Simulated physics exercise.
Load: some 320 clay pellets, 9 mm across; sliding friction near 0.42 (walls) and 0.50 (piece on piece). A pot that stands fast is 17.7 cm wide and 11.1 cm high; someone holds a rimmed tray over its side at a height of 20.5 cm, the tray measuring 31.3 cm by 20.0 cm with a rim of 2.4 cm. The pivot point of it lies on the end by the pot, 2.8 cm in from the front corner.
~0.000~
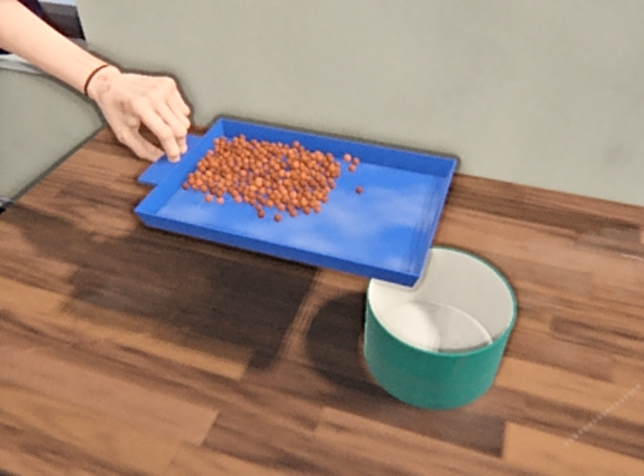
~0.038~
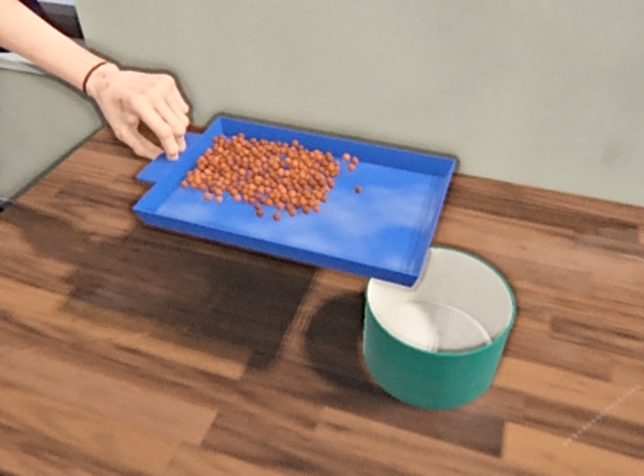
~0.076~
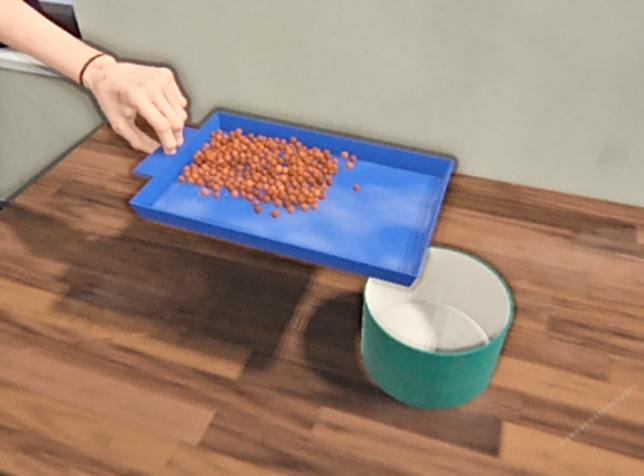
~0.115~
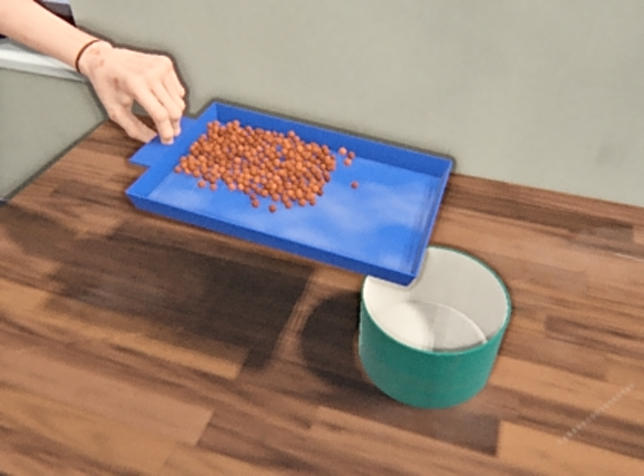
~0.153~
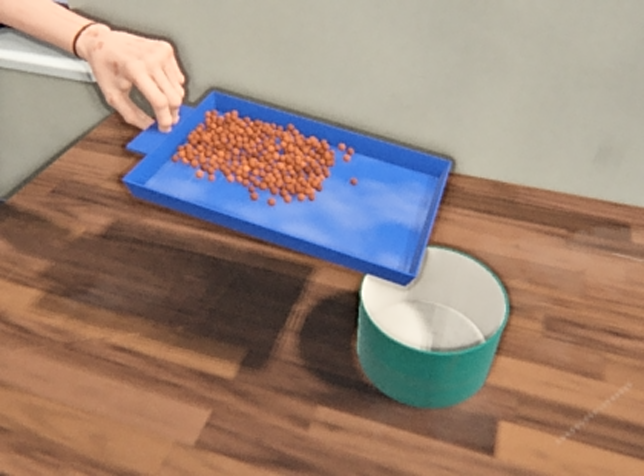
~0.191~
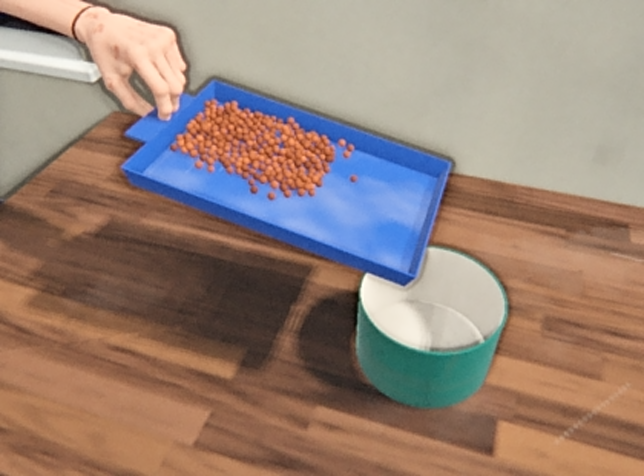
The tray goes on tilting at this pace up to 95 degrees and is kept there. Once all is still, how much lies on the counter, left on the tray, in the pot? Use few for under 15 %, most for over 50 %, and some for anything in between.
Counter: Some, tray: Few, pot: Most.
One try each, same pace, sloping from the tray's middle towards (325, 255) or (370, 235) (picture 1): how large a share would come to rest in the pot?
I'd put it at roughly 0 per cent for the first tilt and roughly 35 per cent for the second.
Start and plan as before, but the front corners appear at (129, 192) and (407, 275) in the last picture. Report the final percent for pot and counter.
Pot 0 % / counter 100 %.
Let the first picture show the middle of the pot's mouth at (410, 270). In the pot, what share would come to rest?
35 %.
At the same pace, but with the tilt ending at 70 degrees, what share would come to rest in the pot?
It would land at about 20 percent.
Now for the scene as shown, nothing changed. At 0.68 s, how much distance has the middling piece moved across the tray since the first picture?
Displacement on the tray: About 13 cm.
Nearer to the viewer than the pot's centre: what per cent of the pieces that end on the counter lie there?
Estimate: Close to 20 per cent of the pieces.
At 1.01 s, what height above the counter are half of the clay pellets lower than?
I'd put it near 20 cm.
After 0.68 s, tilt 51 degrees; the tray holds 100 %, the pot 0 %.
After 1.01 s, tilt 78 degrees; the tray holds 55 %, the pot 15 %.
After 1.43 s, tilt 95 degrees; the tray holds 20 %, the pot 35 %.
At rest (2.2 s), counter 40 %, tray 0 %, pot 60 %.
